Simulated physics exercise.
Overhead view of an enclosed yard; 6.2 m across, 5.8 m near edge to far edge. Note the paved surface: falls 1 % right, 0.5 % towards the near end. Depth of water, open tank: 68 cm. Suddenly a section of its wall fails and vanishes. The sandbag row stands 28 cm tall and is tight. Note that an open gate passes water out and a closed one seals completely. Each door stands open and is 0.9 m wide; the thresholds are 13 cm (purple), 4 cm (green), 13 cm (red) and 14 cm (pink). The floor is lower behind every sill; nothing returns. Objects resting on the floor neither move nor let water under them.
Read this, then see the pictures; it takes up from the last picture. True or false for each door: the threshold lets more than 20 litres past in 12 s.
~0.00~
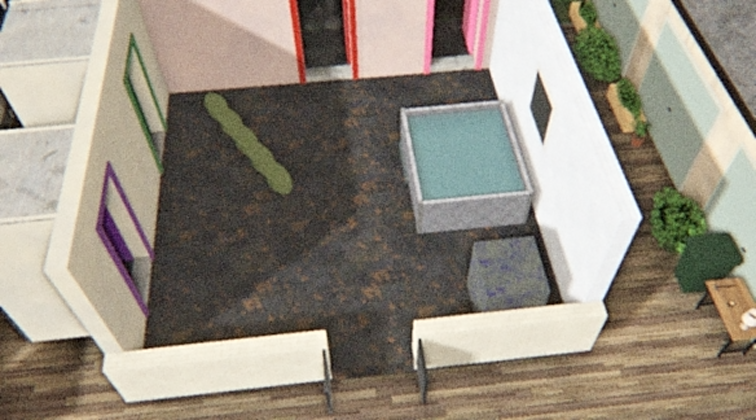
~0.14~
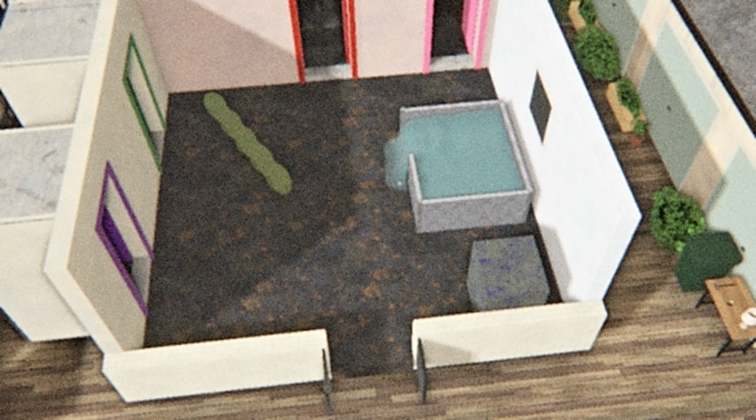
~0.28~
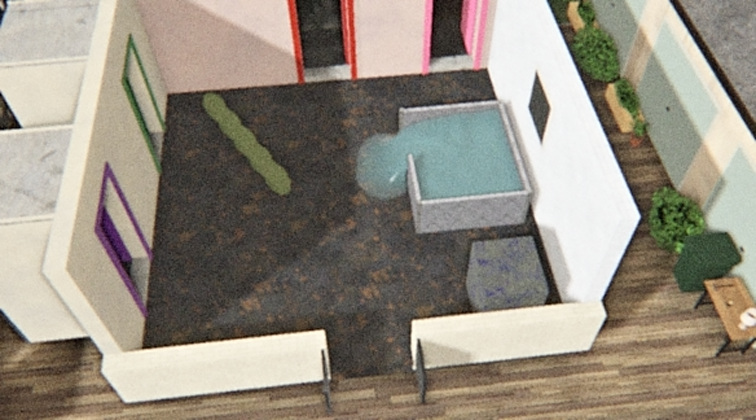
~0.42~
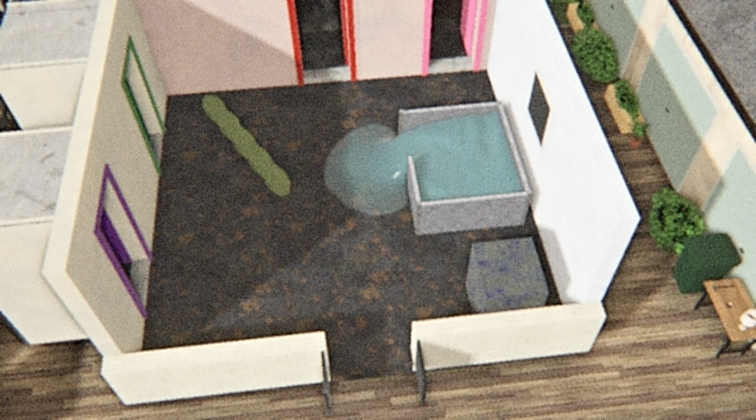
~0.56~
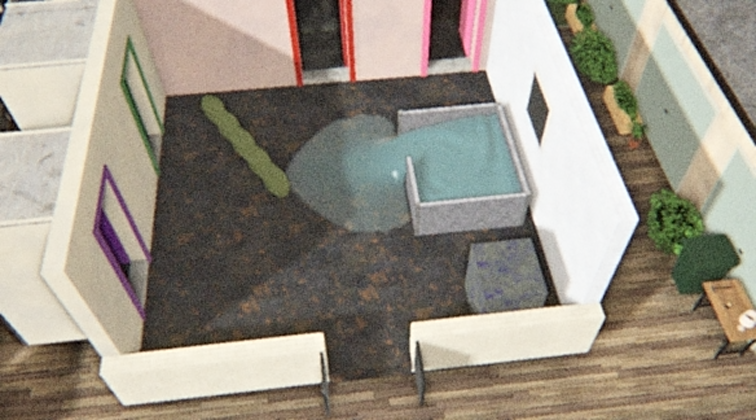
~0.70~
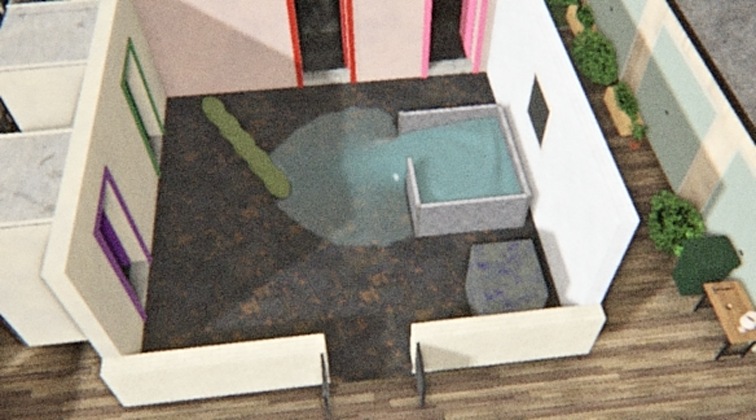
Purple door false, green door false, red door false, pink door false.
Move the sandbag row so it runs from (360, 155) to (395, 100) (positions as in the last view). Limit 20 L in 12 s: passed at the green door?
Compared to the limit, green goes beyond.
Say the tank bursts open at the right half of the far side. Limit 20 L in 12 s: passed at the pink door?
Against that limit: Pink above.
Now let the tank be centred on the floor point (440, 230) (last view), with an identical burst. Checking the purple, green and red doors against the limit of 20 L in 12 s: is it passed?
Compared with that limit, purple overshoots, green overshoots and red falls short.
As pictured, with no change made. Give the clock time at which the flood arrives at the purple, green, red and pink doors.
Times: Purple 1.8 seconds, green 2.4 seconds, red 1.4 seconds, pink 4.5 seconds.
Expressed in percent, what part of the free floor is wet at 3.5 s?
Roughly 55 percent.
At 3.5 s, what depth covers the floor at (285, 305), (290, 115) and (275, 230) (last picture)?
2, 15 and 6 cm, respectively.
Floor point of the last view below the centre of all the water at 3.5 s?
Its balance point lies near (331, 178).
After 1.4 s water covers 30 % of the floor and is deepest (38 cm) near (398, 161); purple door not reached, green door not reached, red door 1 cm at the sill, 0 L in, pink door not reached.
After 2.2 s water covers 40 % of the floor and is deepest (38 cm) near (244, 96); purple door 12 cm at the sill, 0 L in, green door not reached, red door 9 cm at the sill, 1 L in, pink door not reached.
After 3.5 s water covers 55 % of the floor and is deepest (25 cm) near (263, 128); purple door 8 cm at the sill, 0 L in, green door 6 cm at the sill, 1 L in, red door 13 cm at the sill, 2 L in, pink door not reached.
After 7.0 s water covers 85 % of the floor and is deepest (14 cm) near (485, 76); purple door 7 cm at the sill, 0 L in, green door 3 cm at the sill, 5 L in, red door 9 cm at the sill, 3 L in, pink door 7 cm at the sill, 0 L in.
After 12.0 s water covers 95 % of the floor and is deepest (17 cm) near (566, 332); purple door 3 cm at the sill, 0 L in, green door 3 cm at the sill, 5 L in, red door 7 cm at the sill, 3 L in, pink door 9 cm at the sill, 0 L in.
